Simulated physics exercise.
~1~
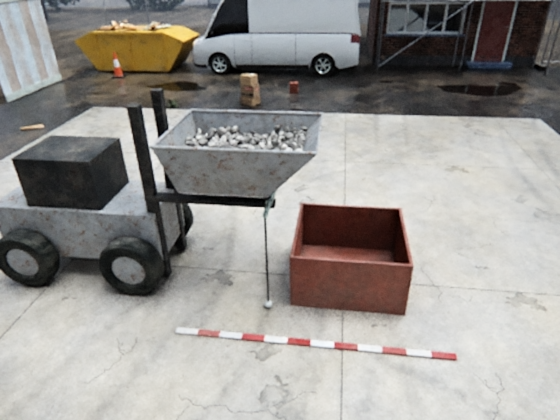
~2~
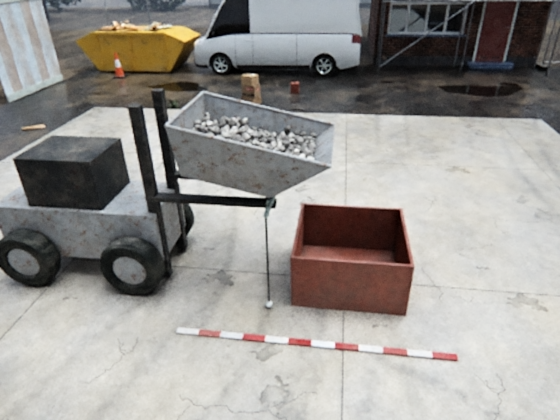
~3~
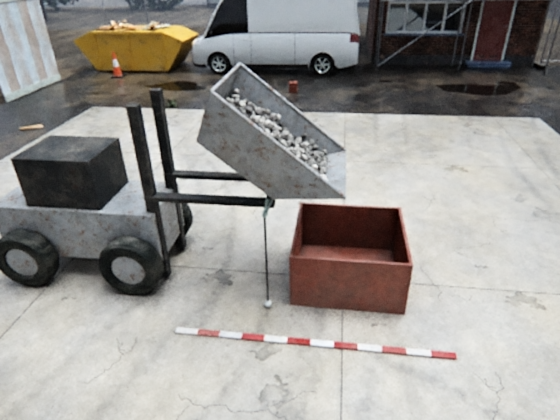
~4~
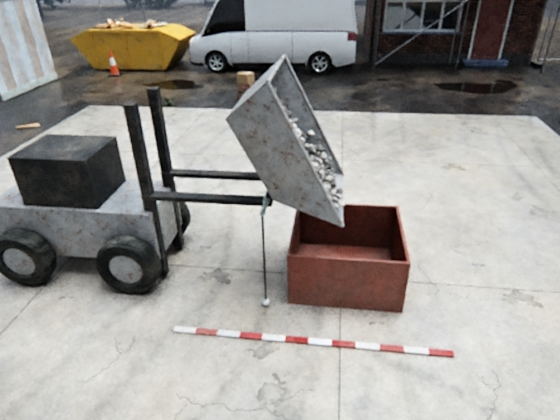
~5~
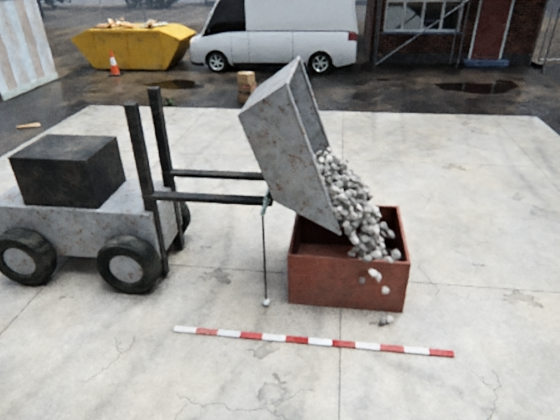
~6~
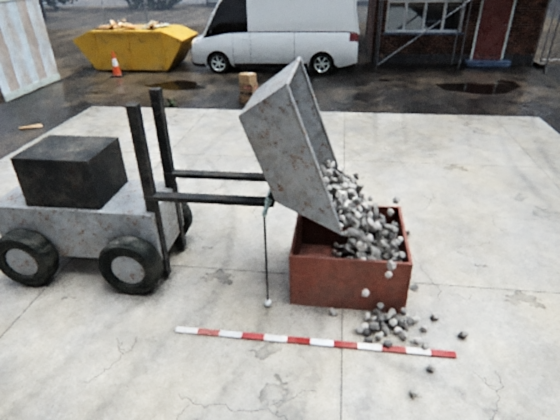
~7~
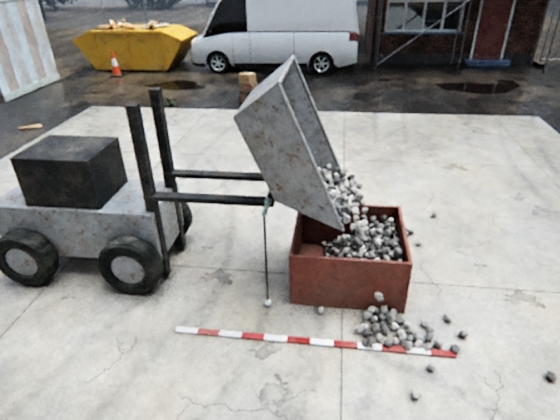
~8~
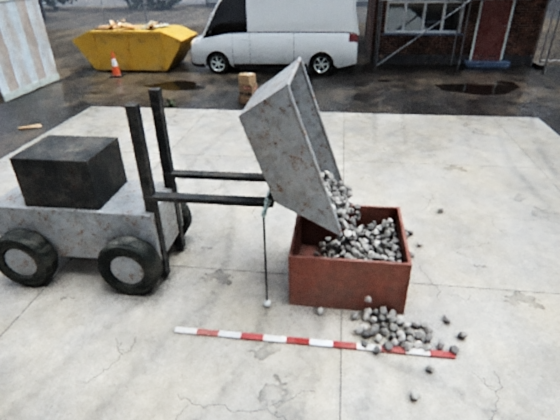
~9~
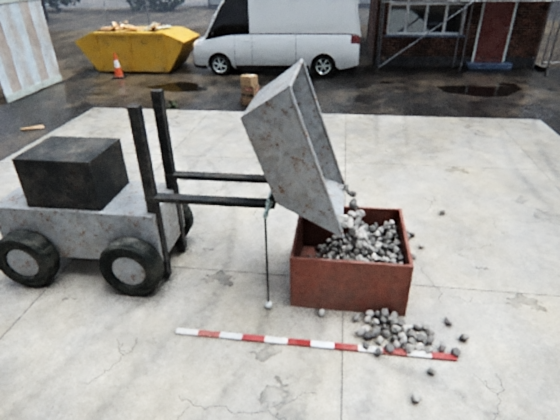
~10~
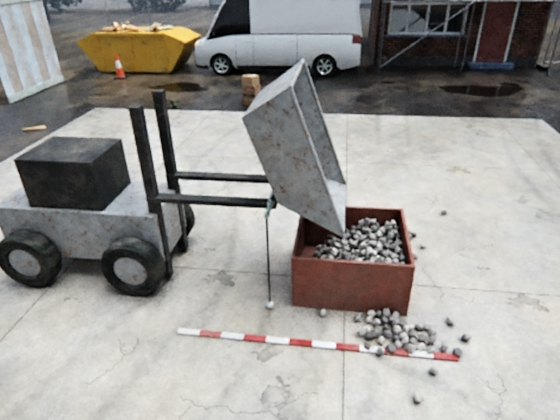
A grey skip full of stones on a forklift tipped steeply to the right, and the stones poured down into a reddish bin until the skip was empty, leaving most heaped inside and some scattered on the concrete in front and to the right.
